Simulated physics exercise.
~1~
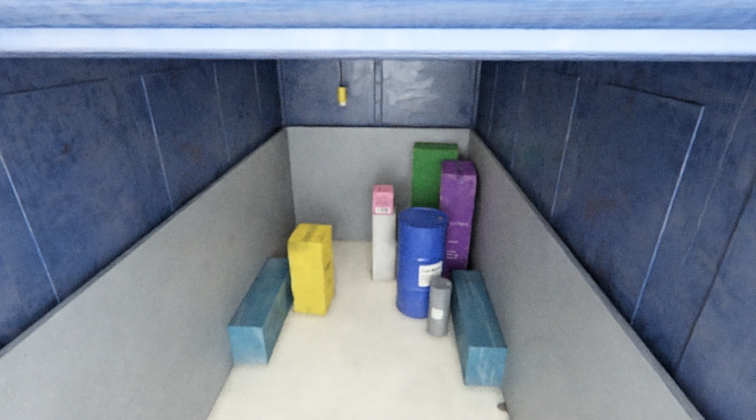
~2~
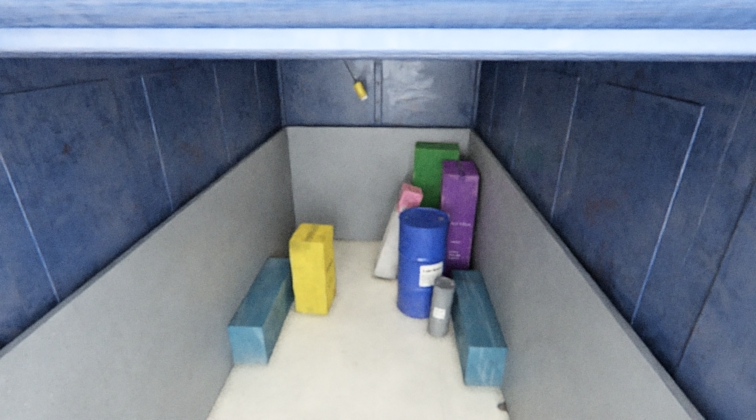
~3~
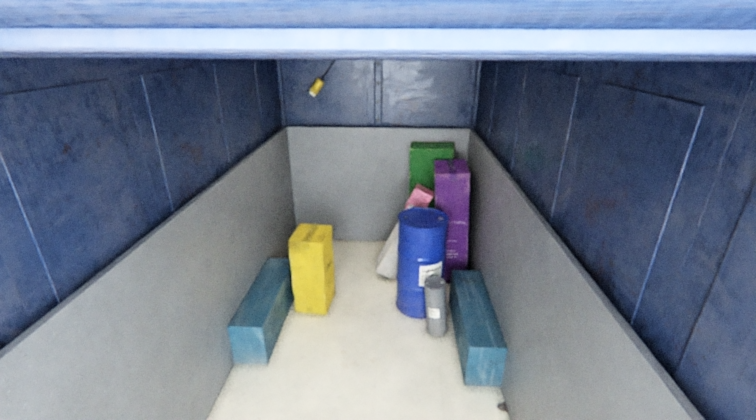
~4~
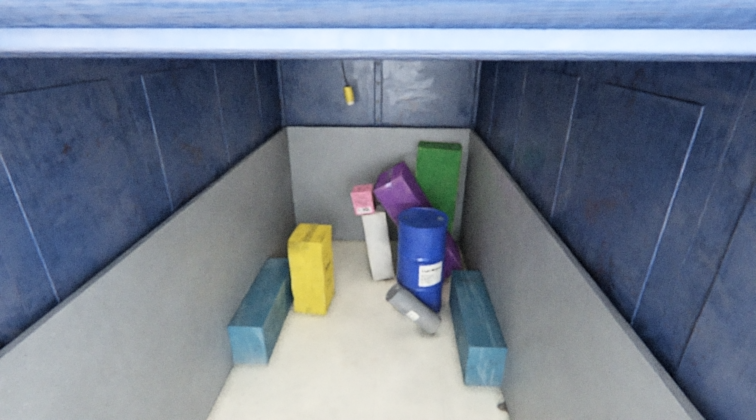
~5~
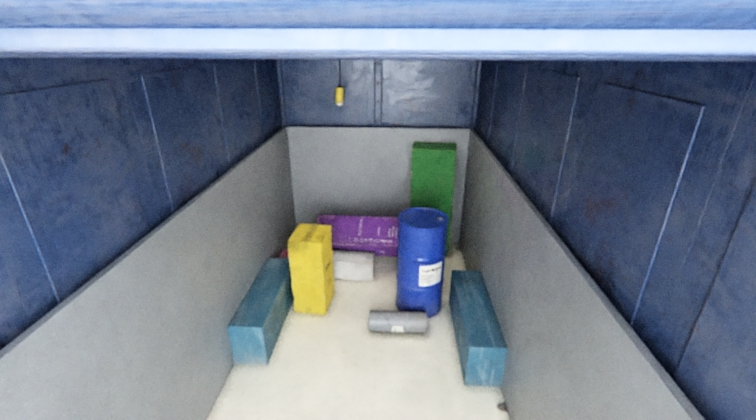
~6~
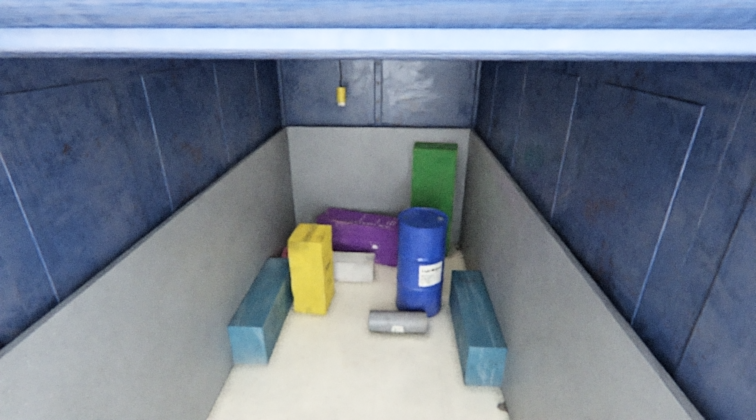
The clip opens on the load bay of a delivery van, where a pink box sits atop a white one among a yellow box, a blue drum, a grey canister and tall green and purple boxes. The pink and white boxes lean right towards the drum while a small yellow object hanging above swings. They then tip back left as the purple box and grey canister begin toppling left. All four go over, the pink box dropping down behind the yellow one. At the end they lie on the floor, the purple box shifted slightly back, while the green box, drum and yellow box still stand.
